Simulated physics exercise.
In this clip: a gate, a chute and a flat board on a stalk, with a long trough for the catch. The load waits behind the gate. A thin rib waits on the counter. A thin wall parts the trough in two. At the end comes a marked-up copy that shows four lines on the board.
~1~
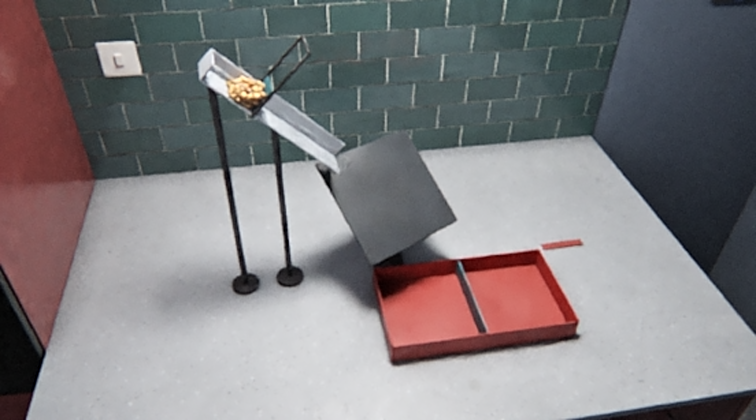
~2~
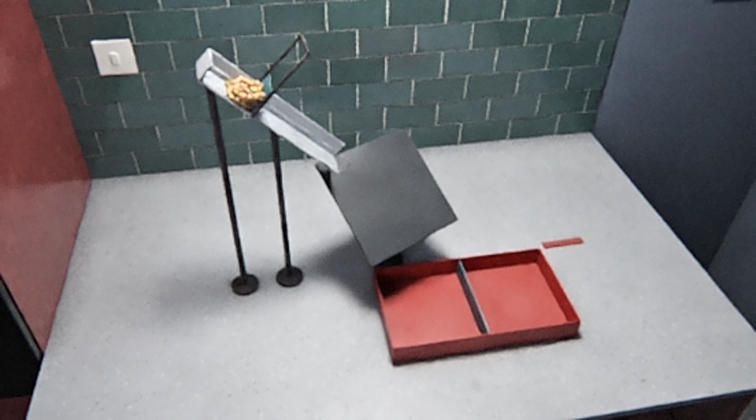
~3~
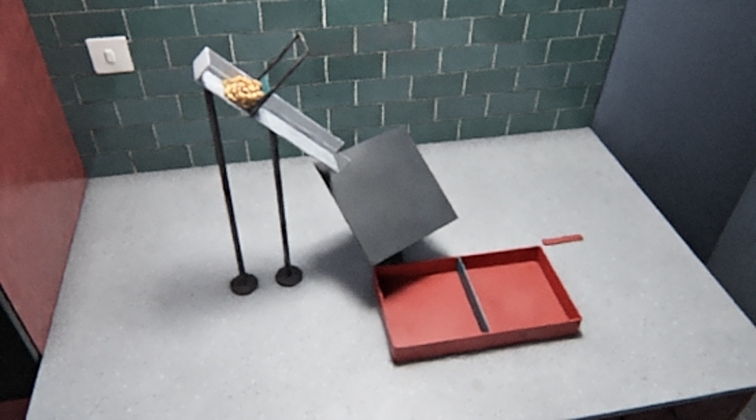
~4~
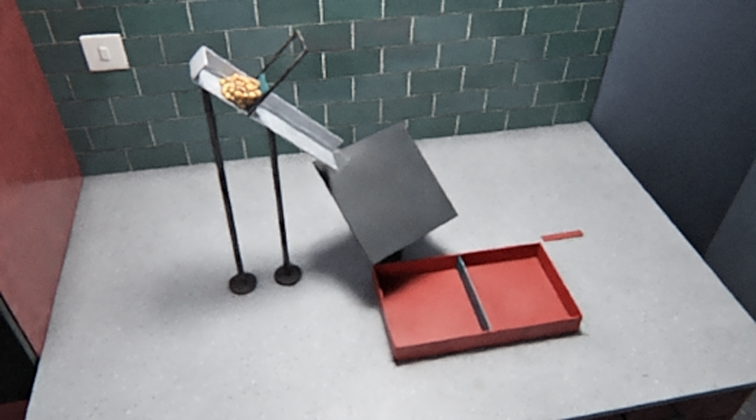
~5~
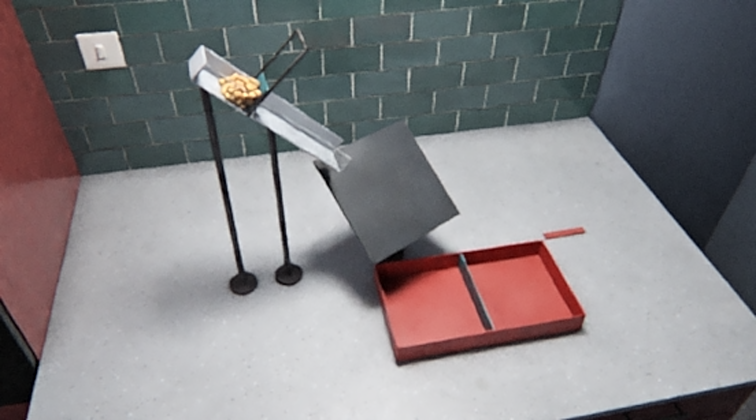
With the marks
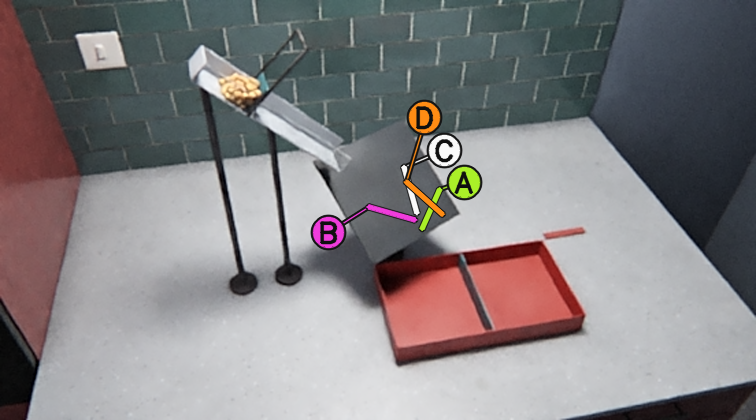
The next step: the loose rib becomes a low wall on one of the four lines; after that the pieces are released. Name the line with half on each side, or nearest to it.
Line D.
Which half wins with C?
Left.
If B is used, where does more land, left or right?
The right half.
On the marked copy, line A from (439, 189) to (422, 228); line B from (369, 206) to (414, 219); line C from (404, 167) to (416, 212); line D from (406, 182) to (442, 214).
If A is chosen, of what is caught, the bulk in the left half, close to a quarter in the right.
If B is chosen, of what is caught, a small share in the left half, all but a few in the right.
If C is chosen, of what is caught, the bulk in the left half, a small share in the right.
If D is chosen, of what is caught, close to half in the left half, close to half in the right.
